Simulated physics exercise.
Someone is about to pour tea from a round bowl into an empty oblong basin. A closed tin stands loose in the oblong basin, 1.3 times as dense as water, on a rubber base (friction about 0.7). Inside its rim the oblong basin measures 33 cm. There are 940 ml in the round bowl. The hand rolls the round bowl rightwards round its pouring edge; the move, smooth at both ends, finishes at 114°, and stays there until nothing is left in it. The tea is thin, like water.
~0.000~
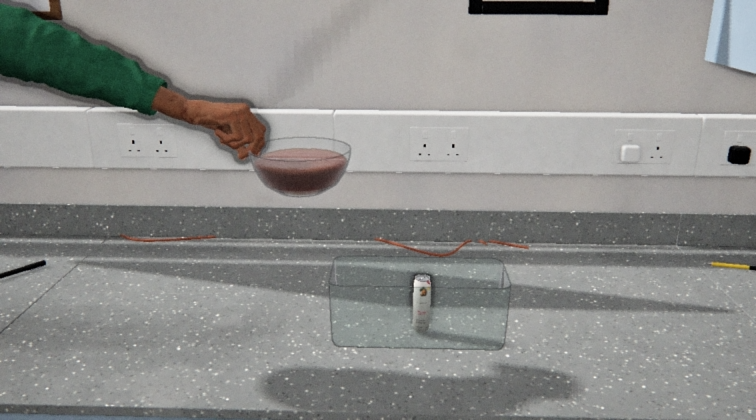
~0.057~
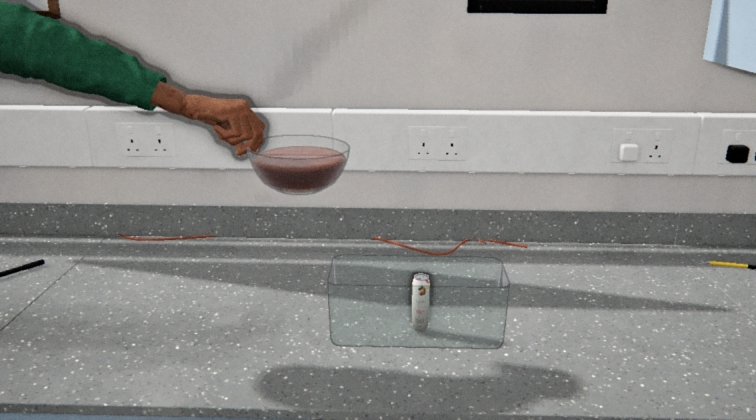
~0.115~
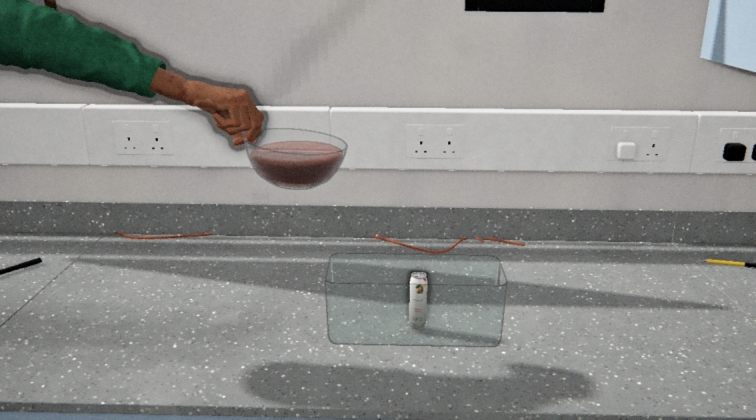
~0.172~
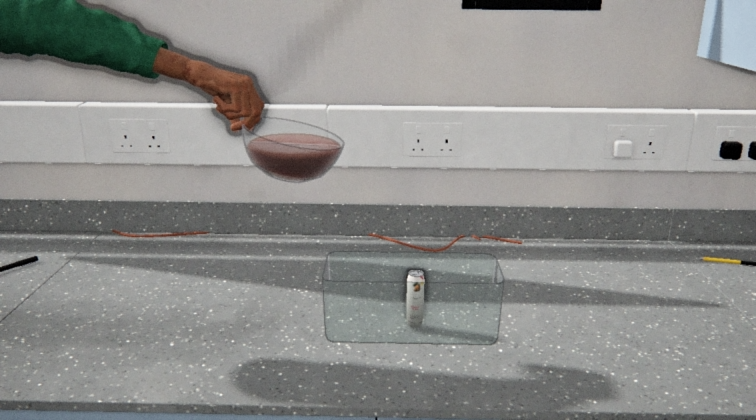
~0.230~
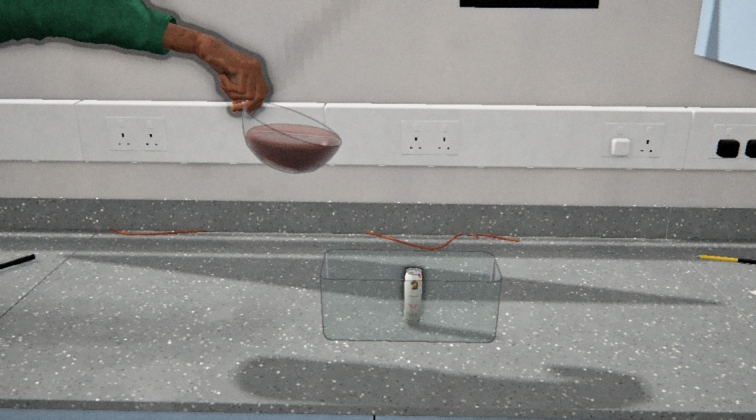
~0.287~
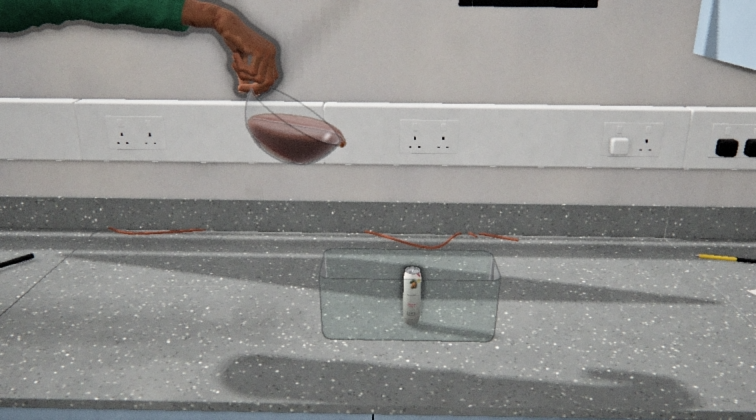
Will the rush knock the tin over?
The tin remains upright.
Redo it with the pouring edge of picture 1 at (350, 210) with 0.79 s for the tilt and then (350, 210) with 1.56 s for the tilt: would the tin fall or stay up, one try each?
First it goes over; then it falls.
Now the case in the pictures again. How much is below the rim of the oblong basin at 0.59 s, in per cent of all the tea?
Near 8 in a hundred.
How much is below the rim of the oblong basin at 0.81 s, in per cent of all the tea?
About 88 per cent.
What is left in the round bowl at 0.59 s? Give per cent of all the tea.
Some 18 per cent.
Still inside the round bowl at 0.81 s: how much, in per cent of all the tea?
About 0 per cent.
Then, 0.59 s in, the tilt is 97° and 17 per cent is still to pour; the tin stands where it began.
Then, 0.81 s in, the tilt is 114° and 0 per cent is still to pour; the tin stands where it began.
Then, 1.04 s in, the tilt is 114° and 0 per cent is still to pour; the tin stands where it began.
Then, 1.29 s in, the tilt is 114° and 0 per cent is still to pour; the tin stands where it began.
Finally, the tin stands where it began.
